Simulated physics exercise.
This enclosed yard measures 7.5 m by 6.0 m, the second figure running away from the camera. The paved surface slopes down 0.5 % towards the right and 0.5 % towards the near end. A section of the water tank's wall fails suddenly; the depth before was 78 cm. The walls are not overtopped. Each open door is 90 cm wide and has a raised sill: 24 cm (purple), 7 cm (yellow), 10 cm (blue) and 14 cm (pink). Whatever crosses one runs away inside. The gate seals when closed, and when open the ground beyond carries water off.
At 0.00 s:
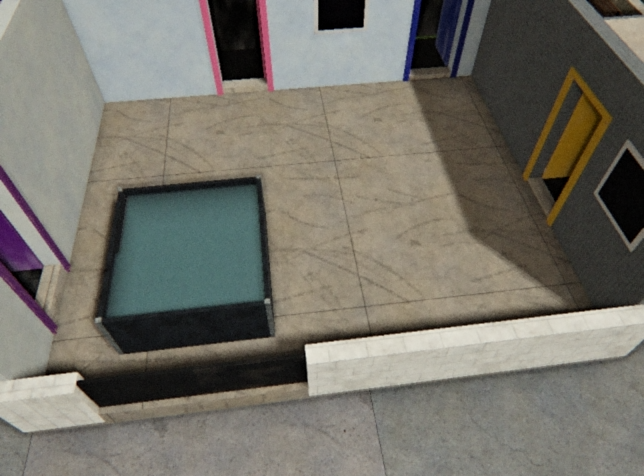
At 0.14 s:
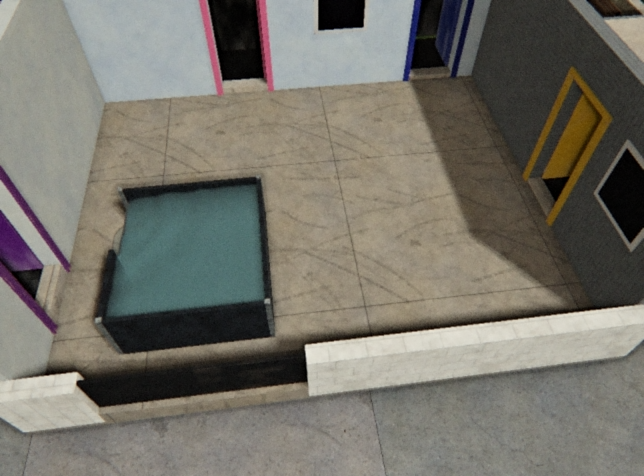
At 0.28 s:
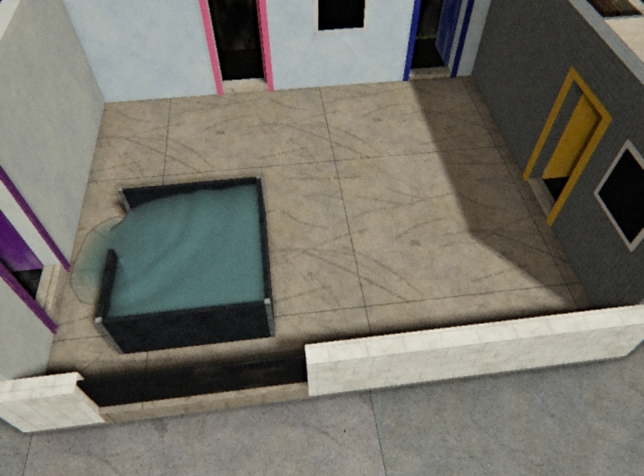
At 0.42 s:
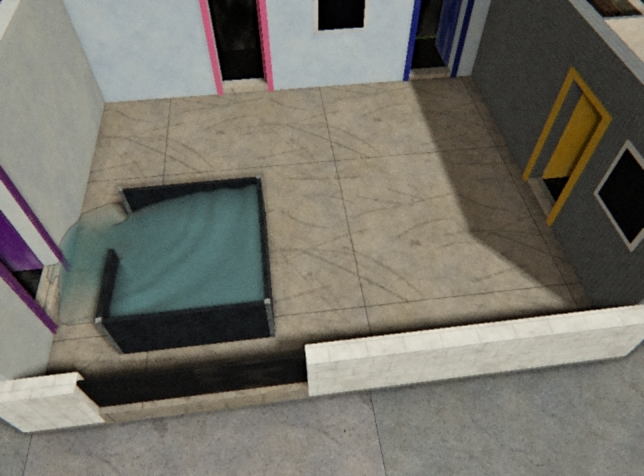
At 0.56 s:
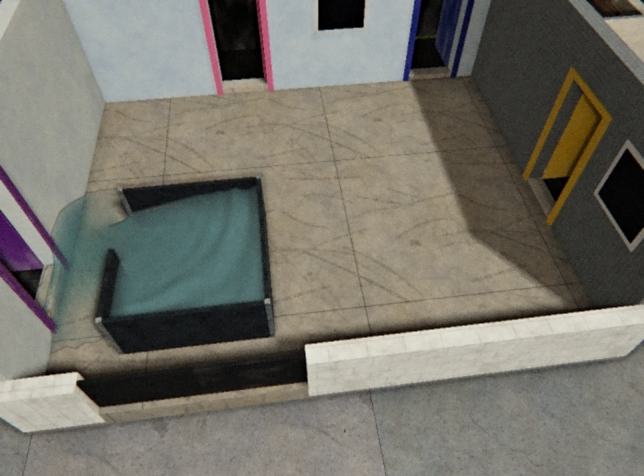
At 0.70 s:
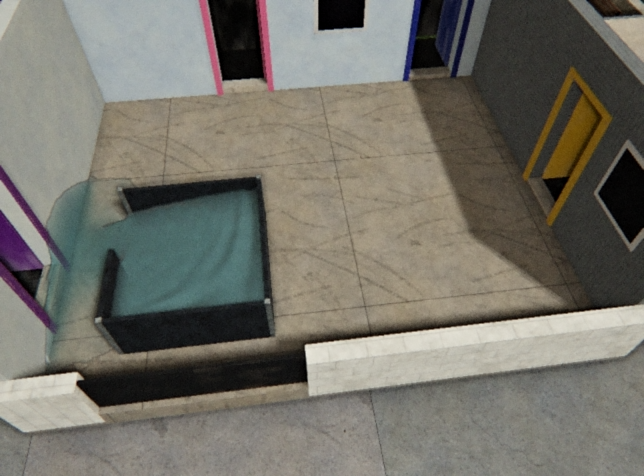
We see a dark-walled tank of still, blue-green water in a paved yard before a gap opens in its left side; water pours through, reaches the wall with the purple-framed doorway and spreads along it both ways.
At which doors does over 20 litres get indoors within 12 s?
The water let in: At the purple door it exceeds the limit; at the yellow door it exceeds the limit; at the blue door it does not reach the limit; at the pink door it stays under the limit.
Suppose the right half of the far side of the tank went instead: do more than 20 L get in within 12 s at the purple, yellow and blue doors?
Against that limit: Purple below, yellow below, blue above.
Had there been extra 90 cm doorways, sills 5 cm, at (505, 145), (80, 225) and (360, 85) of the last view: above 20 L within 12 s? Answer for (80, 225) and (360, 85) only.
In that order: Past it, below.
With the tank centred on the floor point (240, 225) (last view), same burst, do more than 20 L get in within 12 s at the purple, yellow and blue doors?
Against that limit: Purple under, yellow over, blue below.
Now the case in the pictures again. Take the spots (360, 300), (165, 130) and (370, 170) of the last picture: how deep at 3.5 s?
Roughly 2, 4 and 0 cm, in turn.
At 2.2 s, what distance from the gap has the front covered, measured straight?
Roughly 4.2 m.
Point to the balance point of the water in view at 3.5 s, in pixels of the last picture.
Around (186, 236).
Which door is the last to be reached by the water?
Last comes the yellow one.
After 1.4 s water covers 15 % of the floor and is deepest (60 cm) near (73, 252); purple door 36 cm at the sill, 42 L in, yellow door not reached, blue door not reached, pink door not reached.
After 2.2 s water covers 25 % of the floor and is deepest (45 cm) near (84, 260); purple door 33 cm at the sill, 93 L in, yellow door not reached, blue door not reached, pink door 5 cm at the sill, 0 L in.
After 3.5 s water covers 45 % of the floor and is deepest (34 cm) near (84, 260); purple door 24 cm at the sill, 121 L in, yellow door not reached, blue door not reached, pink door 12 cm at the sill, 0 L in.
After 7.0 s water covers 90 % of the floor and is deepest (18 cm) near (43, 388); purple door 12 cm at the sill, 128 L in, yellow door 14 cm at the sill, 10 L in, blue door 6 cm at the sill, 0 L in, pink door 7 cm at the sill, 0 L in.
After 12.0 s water covers 95 % of the floor and is deepest (14 cm) near (408, 358); purple door 8 cm at the sill, 128 L in, yellow door 11 cm at the sill, 78 L in, blue door 8 cm at the sill, 1 L in, pink door 4 cm at the sill, 0 L in.
